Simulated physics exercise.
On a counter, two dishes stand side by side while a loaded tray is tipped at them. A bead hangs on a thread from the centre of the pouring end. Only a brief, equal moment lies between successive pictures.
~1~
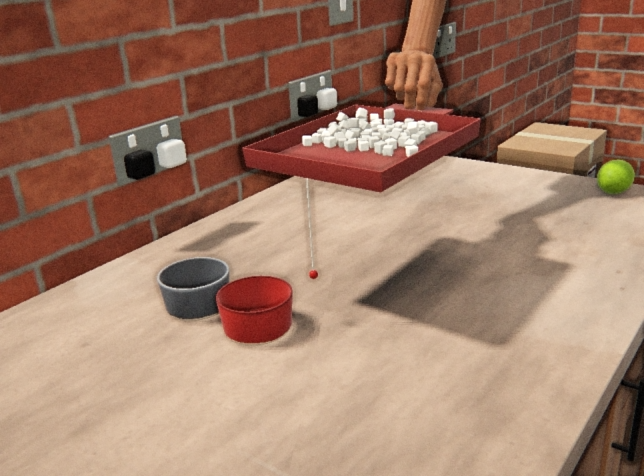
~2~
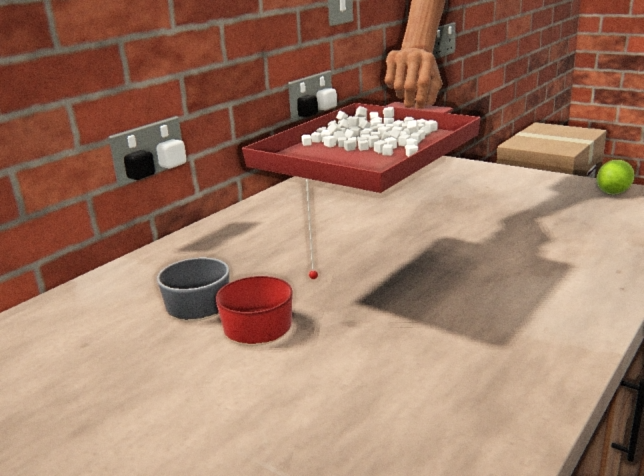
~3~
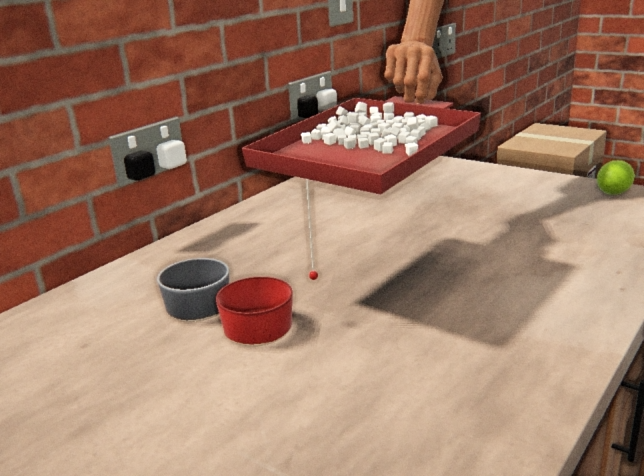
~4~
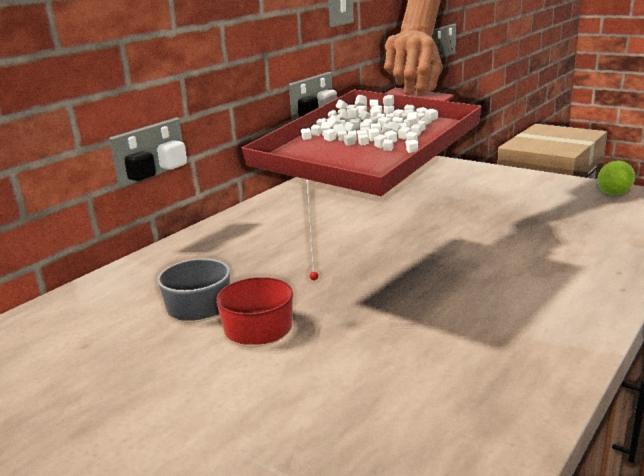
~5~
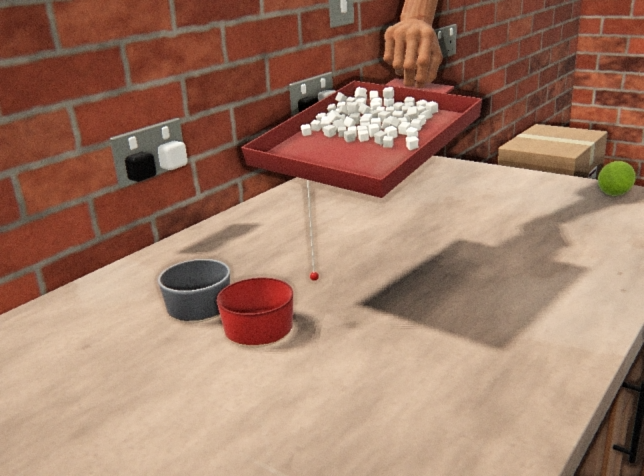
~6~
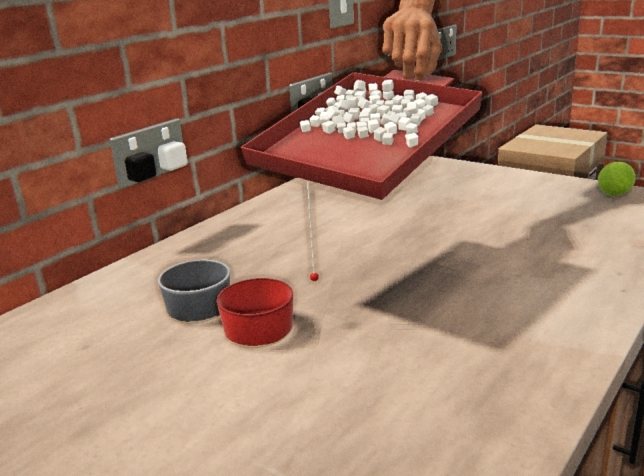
A hand reaches down at the far side of a red tray of white cubes, held above a pale wooden counter by a brick wall, seen from slightly above. A grey dish and a red dish stand side by side at left near a hanging red bead, with a green ball and cardboard box behind at right. The tray gradually tilts, its far side rising, while the camera stays still.
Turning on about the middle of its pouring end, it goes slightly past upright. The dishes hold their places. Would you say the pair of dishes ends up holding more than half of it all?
I would say no, less than half.
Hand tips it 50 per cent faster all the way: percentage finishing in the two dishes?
It would be around 0 percent.
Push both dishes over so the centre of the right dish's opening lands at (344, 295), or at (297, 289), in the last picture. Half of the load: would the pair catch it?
One: Not half. Two: The smaller part.
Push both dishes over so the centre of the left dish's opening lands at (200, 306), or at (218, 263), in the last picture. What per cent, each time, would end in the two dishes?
20 %, then 0 %.
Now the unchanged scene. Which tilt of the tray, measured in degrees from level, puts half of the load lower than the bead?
Reading: Some 110°.
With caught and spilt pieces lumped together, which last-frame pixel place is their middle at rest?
Roughly at (330, 378), give or take.
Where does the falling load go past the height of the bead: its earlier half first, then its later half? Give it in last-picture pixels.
Near (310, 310) to start, and near (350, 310) afterwards.
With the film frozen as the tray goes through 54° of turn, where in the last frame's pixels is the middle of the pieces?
I'd put the middle of the pieces at roughly (342, 150).
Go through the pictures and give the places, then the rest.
The first picture shows corners of the pouring end near (245, 148) and (381, 171), level; middle of the load near (368, 134), sugar cubes; left dish near (169, 301); right dish near (230, 324); bead on its thread near (314, 275).
The second picture shows corners of the pouring end near (245, 148) and (380, 172), level; middle of the load near (367, 133).
The third picture shows corners of the pouring end near (244, 148) and (380, 174), tipped barely, lowest at the right corner; middle of the load near (367, 130).
The fourth picture shows corners of the pouring end near (244, 147) and (380, 176), tipped a little, lowest at the right corner; middle of the load near (367, 125).
The fifth picture shows corners of the pouring end near (244, 147) and (381, 178), tipped a little, lowest at the right corner; middle of the load near (367, 119).
The sixth picture shows corners of the pouring end near (243, 147) and (380, 181), tipped a little, lowest at the right corner; middle of the load near (367, 114); left dish near (170, 303); right dish near (231, 327).
Shortly afterwards, tray tipped steeply; the whole lot on the tray.
Next, tray tipped right over; all but a few on the tray; only a few outside both.
Some moments later, tray tipped past a quarter turn; only a few in the right dish; all but a few outside both.
In the end, tray tipped past a quarter turn; only a few in the right dish; none at all in the left dish; all but a few outside both.
